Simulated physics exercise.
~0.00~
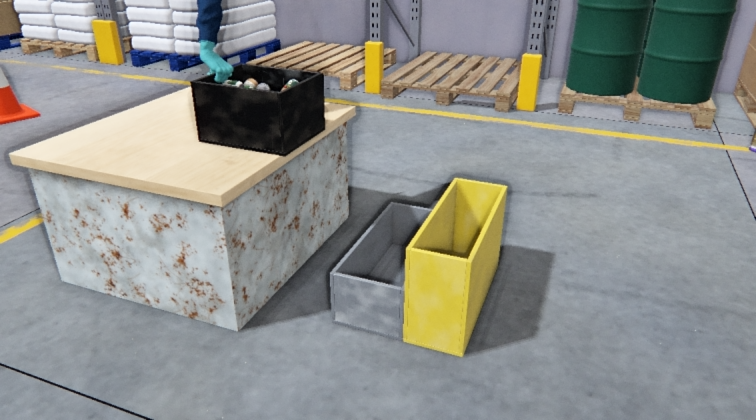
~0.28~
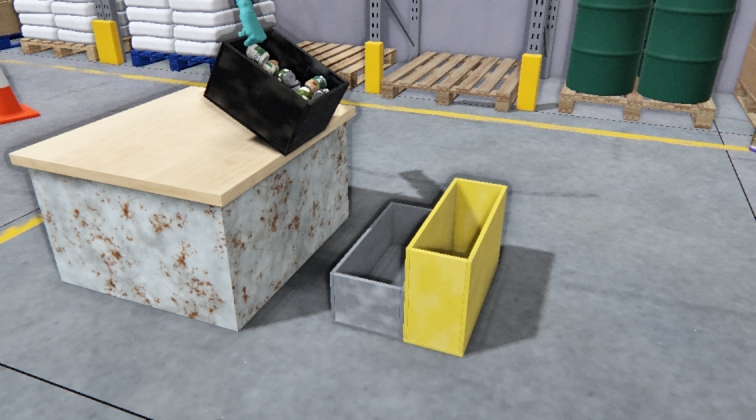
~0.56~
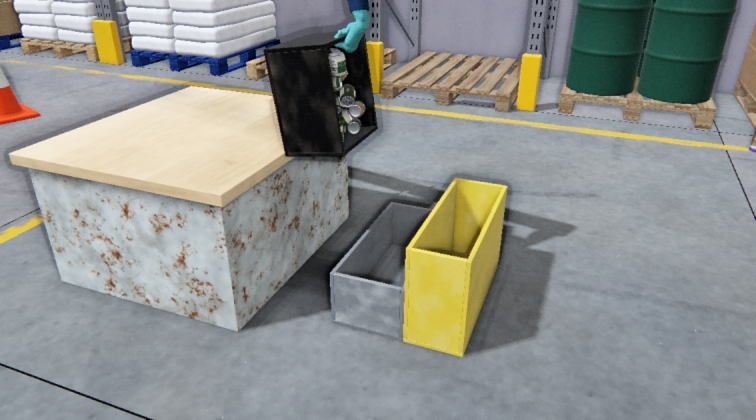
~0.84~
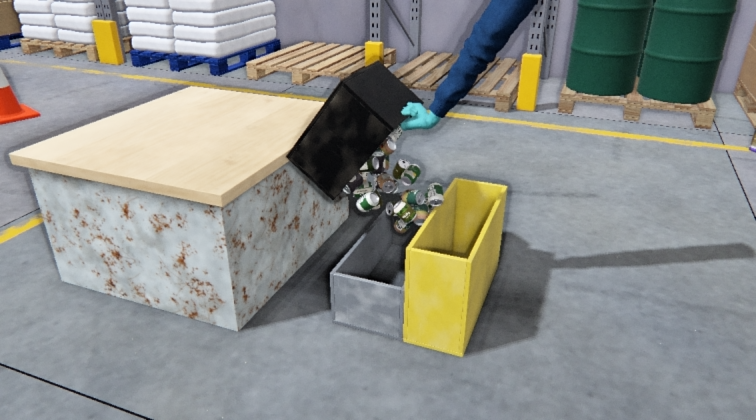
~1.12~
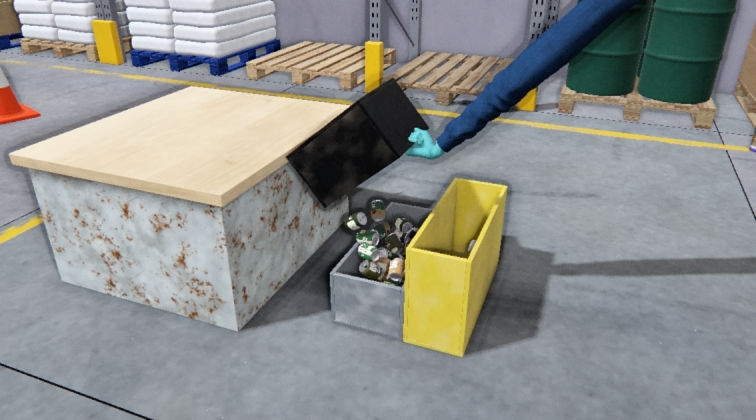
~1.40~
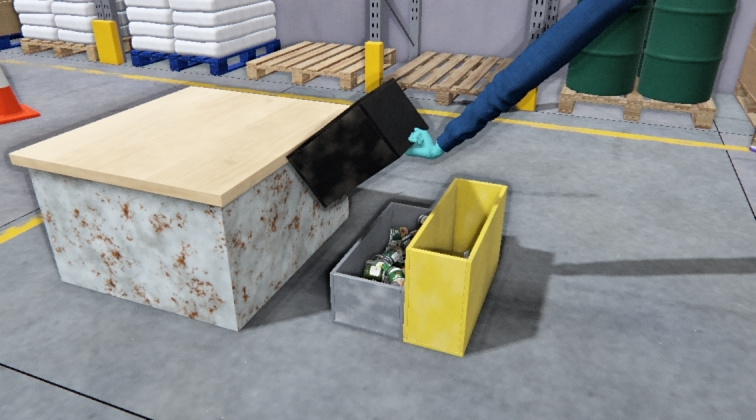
In a warehouse, a gloved hand tips a black crate, spilling cans mostly into a grey tote.
